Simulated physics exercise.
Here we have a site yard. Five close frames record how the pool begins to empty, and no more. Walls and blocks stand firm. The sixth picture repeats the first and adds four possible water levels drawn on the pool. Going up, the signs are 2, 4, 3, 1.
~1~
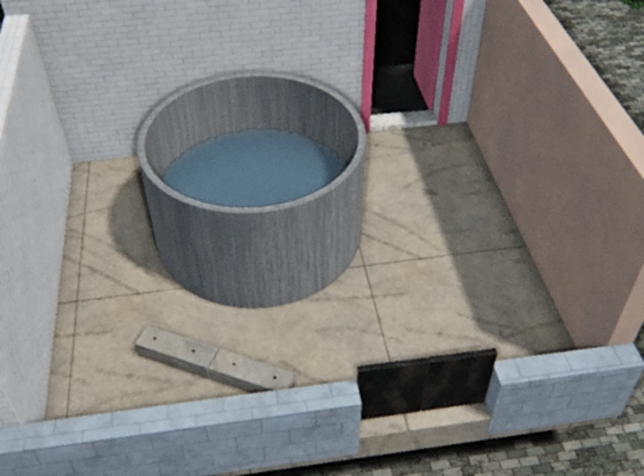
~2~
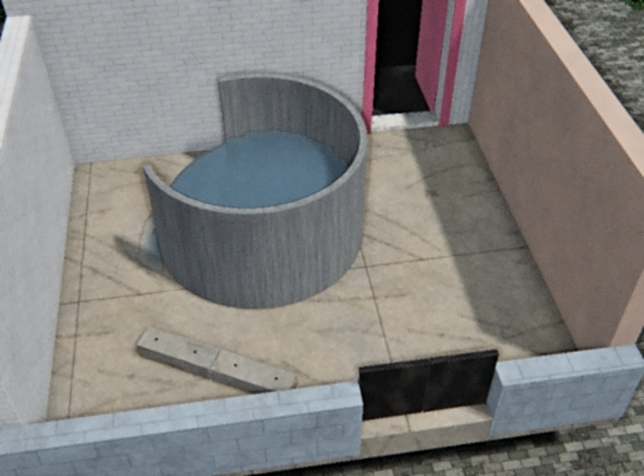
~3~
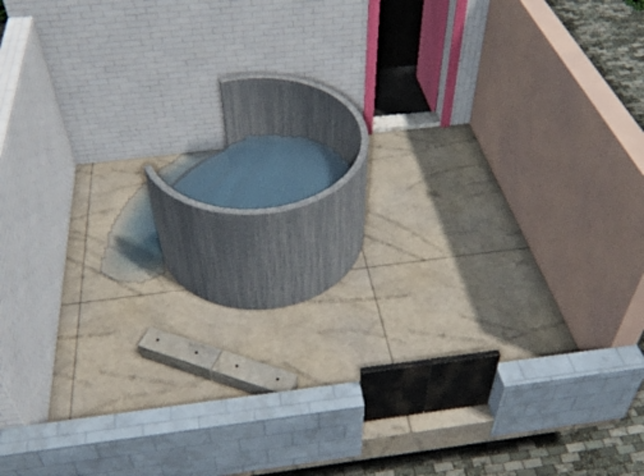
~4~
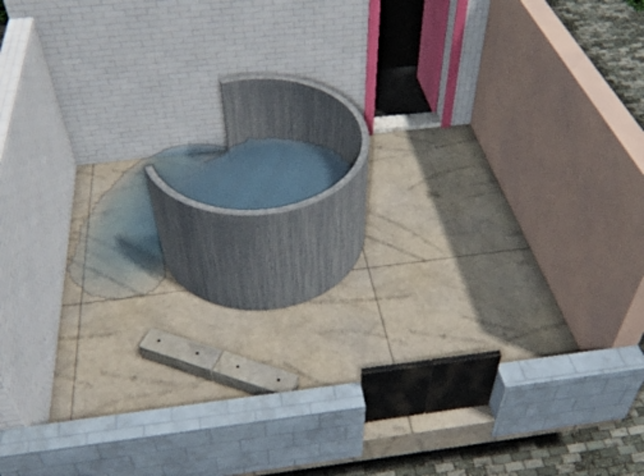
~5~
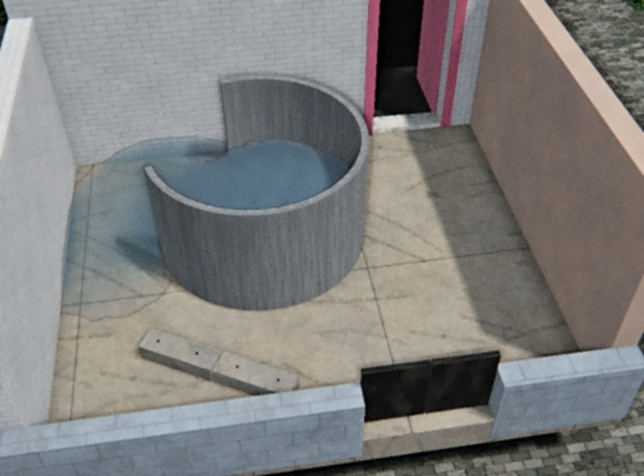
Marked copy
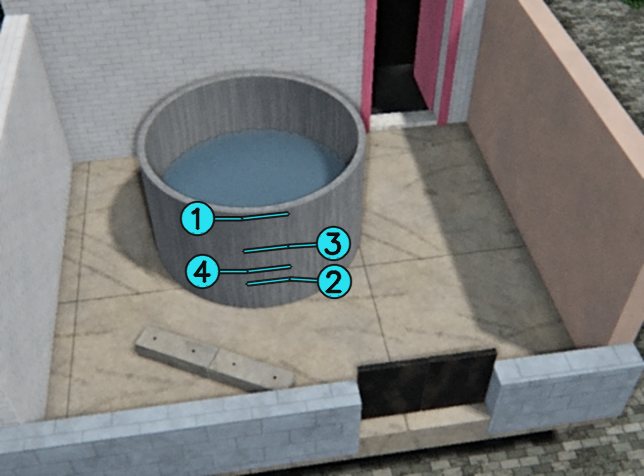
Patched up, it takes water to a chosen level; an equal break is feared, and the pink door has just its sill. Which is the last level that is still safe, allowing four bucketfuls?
4 is the one.
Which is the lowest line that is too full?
Line 3.
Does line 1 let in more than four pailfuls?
Yes, it does.
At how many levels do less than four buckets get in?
Two.
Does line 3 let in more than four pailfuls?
Yes.
On the marked copy, 1 at (264, 216); 2 at (269, 281); 3 at (266, 248); 4 at (268, 269); from the bottom up 2, 4, 3, 1.
If 1 is chosen, dozens of bucketfuls pour in.
If 2 is chosen, nothing gets over.
If 3 is chosen, about 8 bucketfuls get in.
If 4 is chosen, a splash gets over, under a bucket.
